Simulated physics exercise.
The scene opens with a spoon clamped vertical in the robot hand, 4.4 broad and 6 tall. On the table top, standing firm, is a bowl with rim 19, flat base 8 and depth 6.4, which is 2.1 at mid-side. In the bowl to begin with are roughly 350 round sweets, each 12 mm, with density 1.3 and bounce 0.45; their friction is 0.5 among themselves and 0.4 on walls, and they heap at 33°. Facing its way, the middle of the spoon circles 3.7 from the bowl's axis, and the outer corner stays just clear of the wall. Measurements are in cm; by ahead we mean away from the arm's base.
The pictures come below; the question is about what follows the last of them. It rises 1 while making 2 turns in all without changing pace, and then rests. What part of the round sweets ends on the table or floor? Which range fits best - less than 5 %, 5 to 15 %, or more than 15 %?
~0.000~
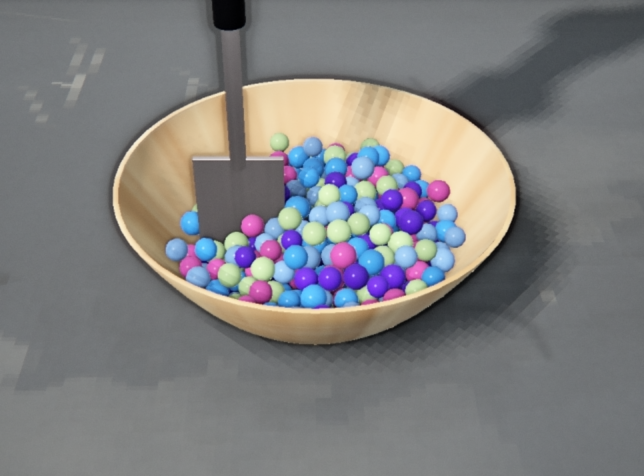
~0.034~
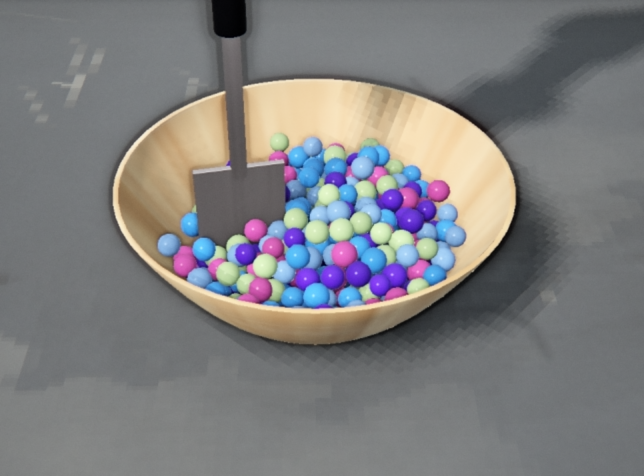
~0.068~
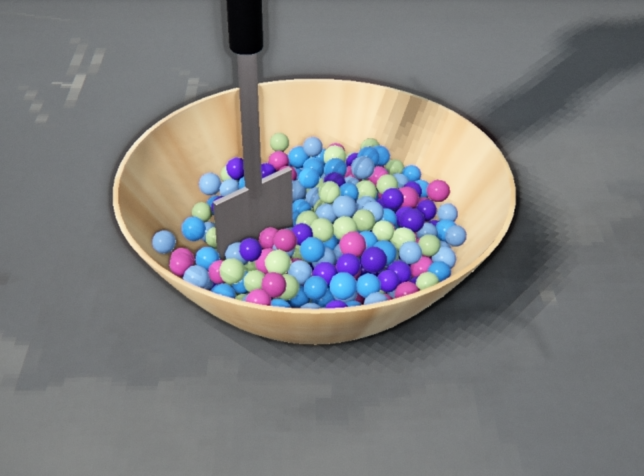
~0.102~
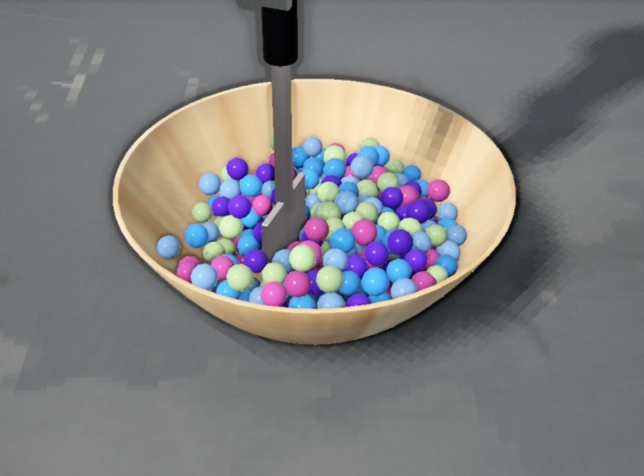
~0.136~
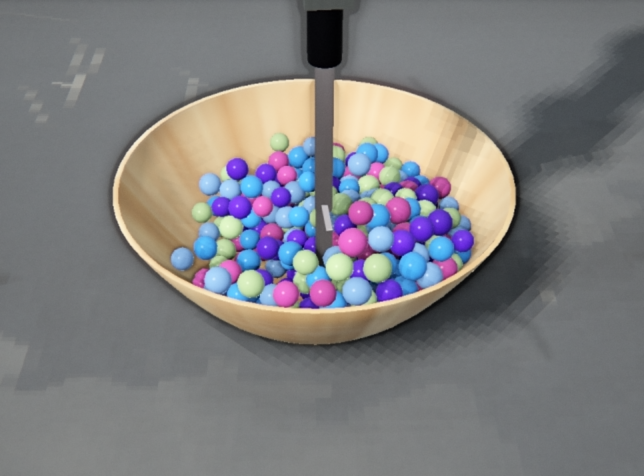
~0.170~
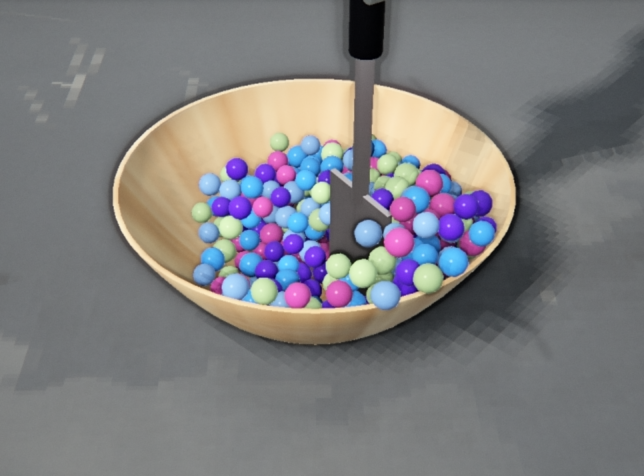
The range that fits is more than 15 %.
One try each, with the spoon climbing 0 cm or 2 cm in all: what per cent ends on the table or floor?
Around 35 percent, then 25 percent.
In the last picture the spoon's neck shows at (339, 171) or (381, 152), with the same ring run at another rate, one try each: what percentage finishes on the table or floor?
It comes to close to 25 per cent and close to 45 per cent.
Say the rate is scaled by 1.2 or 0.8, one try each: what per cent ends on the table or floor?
40 % and 20 %.
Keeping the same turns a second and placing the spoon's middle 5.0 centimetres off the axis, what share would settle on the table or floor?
Near 30 percent.
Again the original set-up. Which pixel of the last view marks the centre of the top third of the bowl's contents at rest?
It is centred around (261, 248).
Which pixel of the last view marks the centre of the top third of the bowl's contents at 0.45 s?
The upper third is centred close to (194, 198).
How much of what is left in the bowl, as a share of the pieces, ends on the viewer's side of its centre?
About 55 per cent.
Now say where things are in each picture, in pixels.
The first frame shows spoon neck at (236, 131), 0° round; upper third of the load around (336, 217), from x 175 to 455, top at y 145; 352 in the bowl.
The second frame shows spoon neck at (237, 140), 12° round; upper third of the load around (330, 223), from x 170 to 455, top at y 145.
The third frame shows spoon neck at (252, 158), 40° round; upper third of the load around (325, 240), from x 165 to 455, top at y 145.
The fourth frame shows spoon neck at (284, 170), 68° round; upper third of the load around (343, 243), from x 170 to 455, top at y 145.
The fifth frame shows spoon neck at (324, 173), 96° round; upper third of the load around (369, 241), from x 185 to 465, top at y 145.
The sixth frame shows spoon neck at (361, 164), 124° round; upper third of the load around (406, 225), from x 200 to 485, top at y 140; 351 in the bowl, 1 in flight or on the tool.
By 0.45 s, 356° round, highest piece 11 above the table; 291 in the bowl, 46 on the table or floor, 15 in flight or on the tool.
By 0.73 s, 228° round, highest piece 8 above the table; 270 in the bowl, 78 on the table or floor, 4 in flight or on the tool.
By 1.07 s, 0° round, highest piece 7 above the table; 258 in the bowl, 94 on the table or floor.
By 1.77 s, 0° round, highest piece 7 above the table; 258 in the bowl, 94 on the table or floor.
Final count, 258 in the bowl, 94 on the table or floor. That is 27 % on the table or floor.
